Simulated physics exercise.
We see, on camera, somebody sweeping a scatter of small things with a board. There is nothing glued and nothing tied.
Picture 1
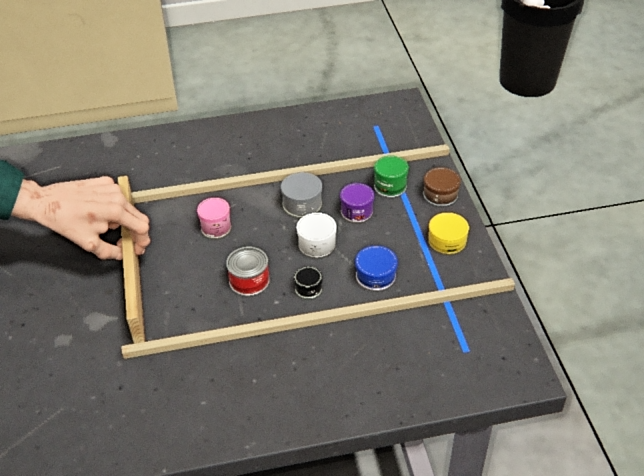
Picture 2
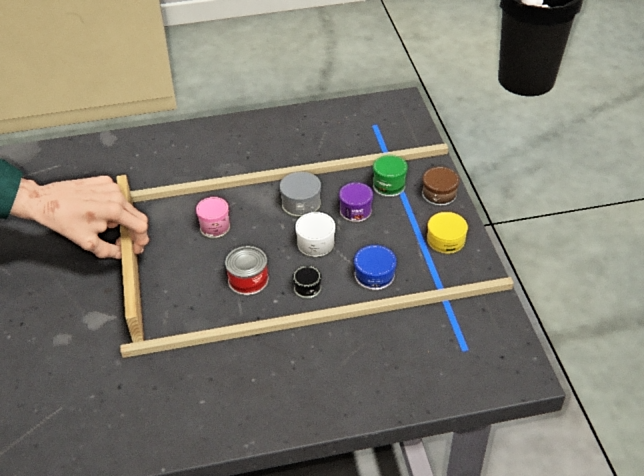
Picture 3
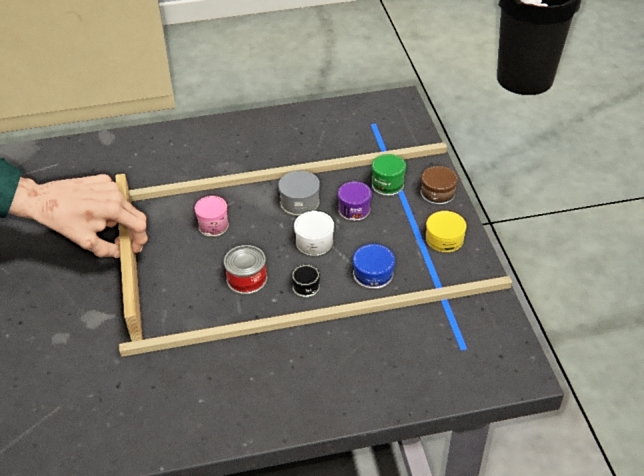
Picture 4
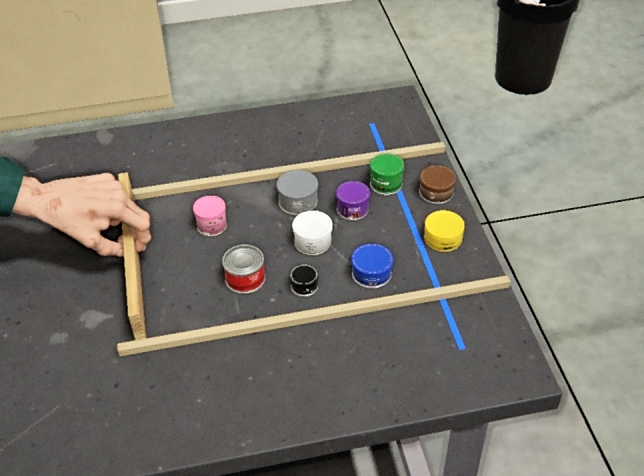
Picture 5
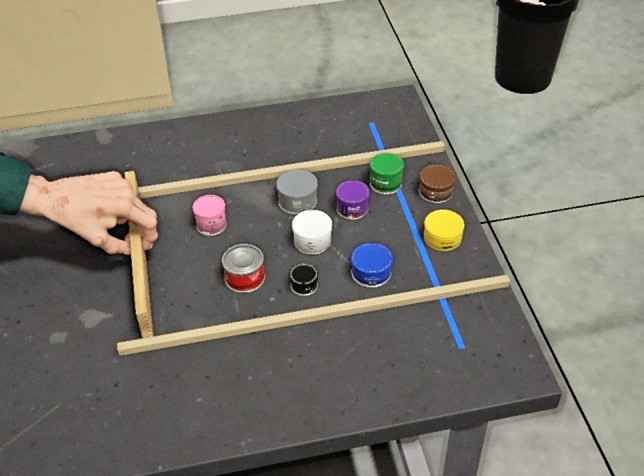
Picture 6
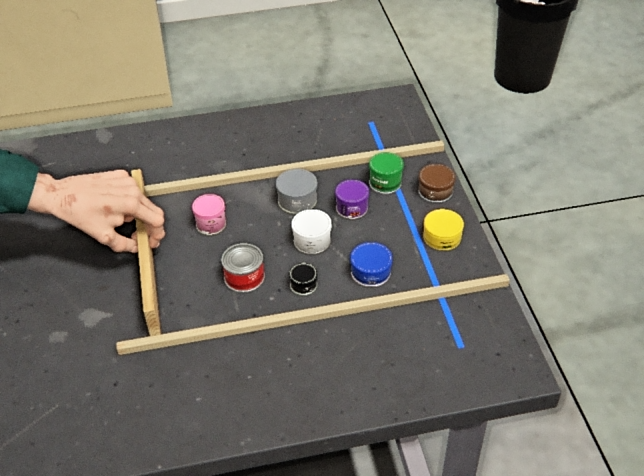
On a dark speckled table above a tiled floor, seen from above at an angle, a hand holds a wooden board at the left between two wooden rails. Pink, gray, white, purple, red, black, blue, green, brown and yellow tins stand scattered to its right, near and beyond a blue tape line. The view drifts very slightly, then the hand slides the board a little rightward while the tins stay put.
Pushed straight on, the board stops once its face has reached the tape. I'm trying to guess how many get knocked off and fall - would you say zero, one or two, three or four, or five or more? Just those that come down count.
I would say one or two.
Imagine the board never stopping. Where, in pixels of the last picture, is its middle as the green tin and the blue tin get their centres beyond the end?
Near (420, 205), then near (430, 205).
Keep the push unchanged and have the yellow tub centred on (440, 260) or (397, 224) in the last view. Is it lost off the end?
Results in order - down; still up.
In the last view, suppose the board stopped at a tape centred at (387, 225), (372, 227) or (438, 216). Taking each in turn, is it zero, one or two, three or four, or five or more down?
So, going place by place, I'd say zero; no fall at all; five or over.
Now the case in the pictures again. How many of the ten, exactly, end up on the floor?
In all, 1 of them.
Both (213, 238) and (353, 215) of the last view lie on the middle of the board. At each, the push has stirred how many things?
Well, it's 1 at the first one and 8 at the second.
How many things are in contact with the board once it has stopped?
It's 5.
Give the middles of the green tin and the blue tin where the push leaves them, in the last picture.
Approximately (445, 167) for one, approximately (476, 255) for the other.
A little later, none off yet; brown tin at rest near (436, 183); yellow tub at rest near (443, 230); green tin at rest near (386, 173).
When it is over, the number that fall off is one or two; down, brown tin.
